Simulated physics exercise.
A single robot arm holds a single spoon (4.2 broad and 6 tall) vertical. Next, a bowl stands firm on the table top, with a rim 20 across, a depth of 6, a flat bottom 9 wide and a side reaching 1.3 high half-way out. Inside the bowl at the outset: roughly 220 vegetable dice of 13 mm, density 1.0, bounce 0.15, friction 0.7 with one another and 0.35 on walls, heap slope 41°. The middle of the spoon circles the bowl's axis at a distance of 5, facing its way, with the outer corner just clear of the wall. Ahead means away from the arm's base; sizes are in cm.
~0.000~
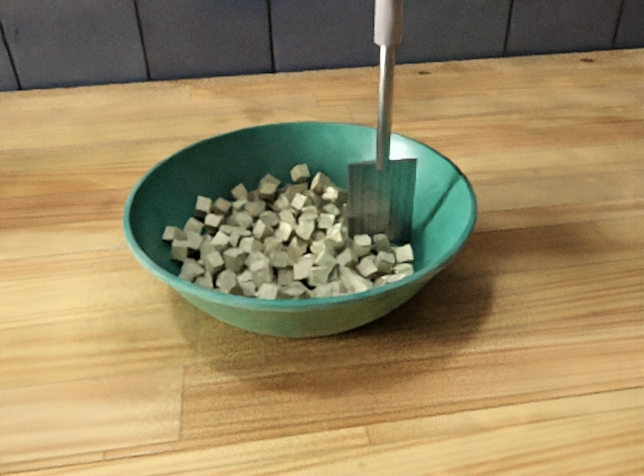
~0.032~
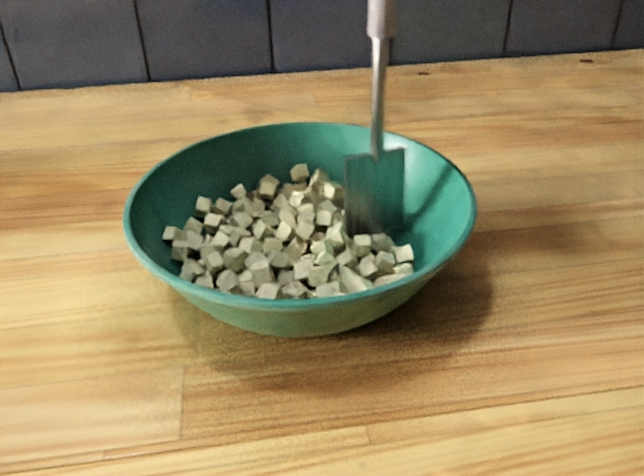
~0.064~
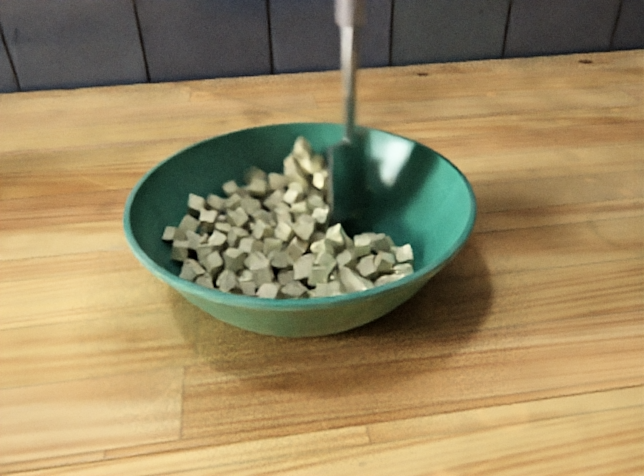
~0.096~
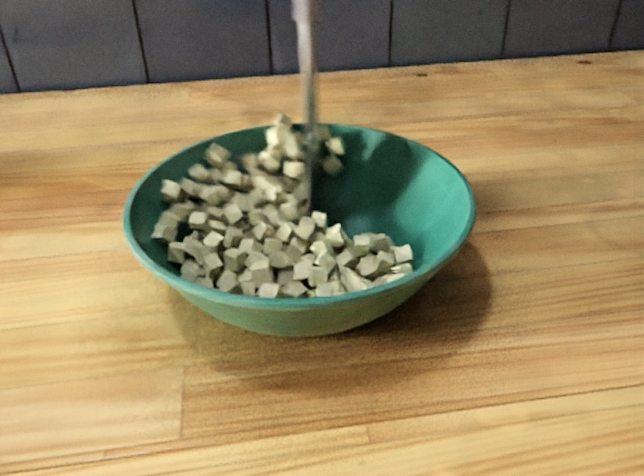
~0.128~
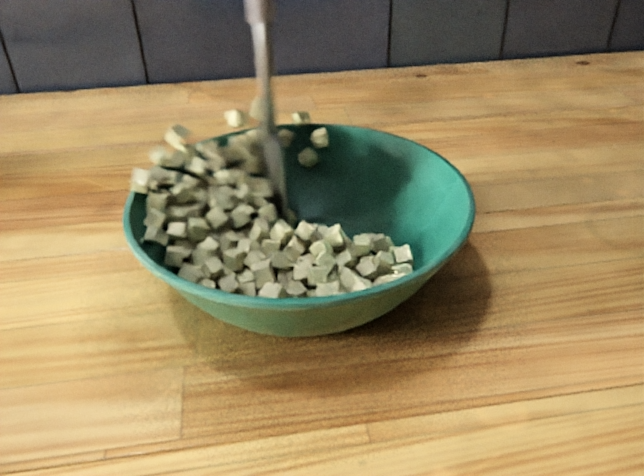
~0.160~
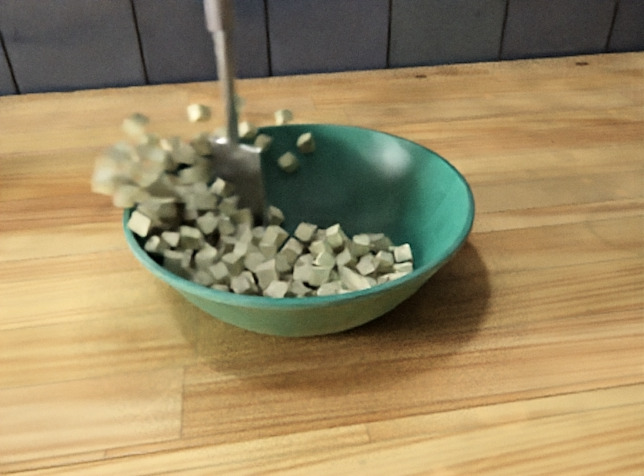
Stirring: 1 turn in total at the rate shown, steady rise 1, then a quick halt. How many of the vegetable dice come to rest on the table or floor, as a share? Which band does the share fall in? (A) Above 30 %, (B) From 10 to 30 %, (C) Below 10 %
Answer: A.
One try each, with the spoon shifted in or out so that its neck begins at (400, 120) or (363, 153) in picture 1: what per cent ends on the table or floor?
About 20 and 20 per cent.
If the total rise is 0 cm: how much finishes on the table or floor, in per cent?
Around 40 %.
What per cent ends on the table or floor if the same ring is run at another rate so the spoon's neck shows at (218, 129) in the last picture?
Around 45 in a hundred.
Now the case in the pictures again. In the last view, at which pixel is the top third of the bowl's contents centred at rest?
Centre, approx.: (320, 193).
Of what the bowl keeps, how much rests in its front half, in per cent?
About 35 per cent.
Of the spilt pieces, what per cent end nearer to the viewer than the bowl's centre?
My reading is roughly 80 per cent.
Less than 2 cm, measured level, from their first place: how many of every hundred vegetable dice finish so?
Around 5 in a hundred, roughly.
By 0.24 s, 218° round, highest piece 11 above the table; 187 in the bowl, 2 on the table or floor, 28 in flight or on the tool.
By 0.33 s, 300° round, highest piece 9 above the table; 154 in the bowl, 26 on the table or floor, 37 in flight or on the tool.
By 0.57 s, 0° round, highest piece 6 above the table; 135 in the bowl, 81 on the table or floor, 1 in flight or on the tool.
By 1.27 s, 0° round, highest piece 6 above the table; 135 in the bowl, 82 on the table or floor.
Final count, 135 in the bowl, 82 on the table or floor. That is 38 % on the table or floor.
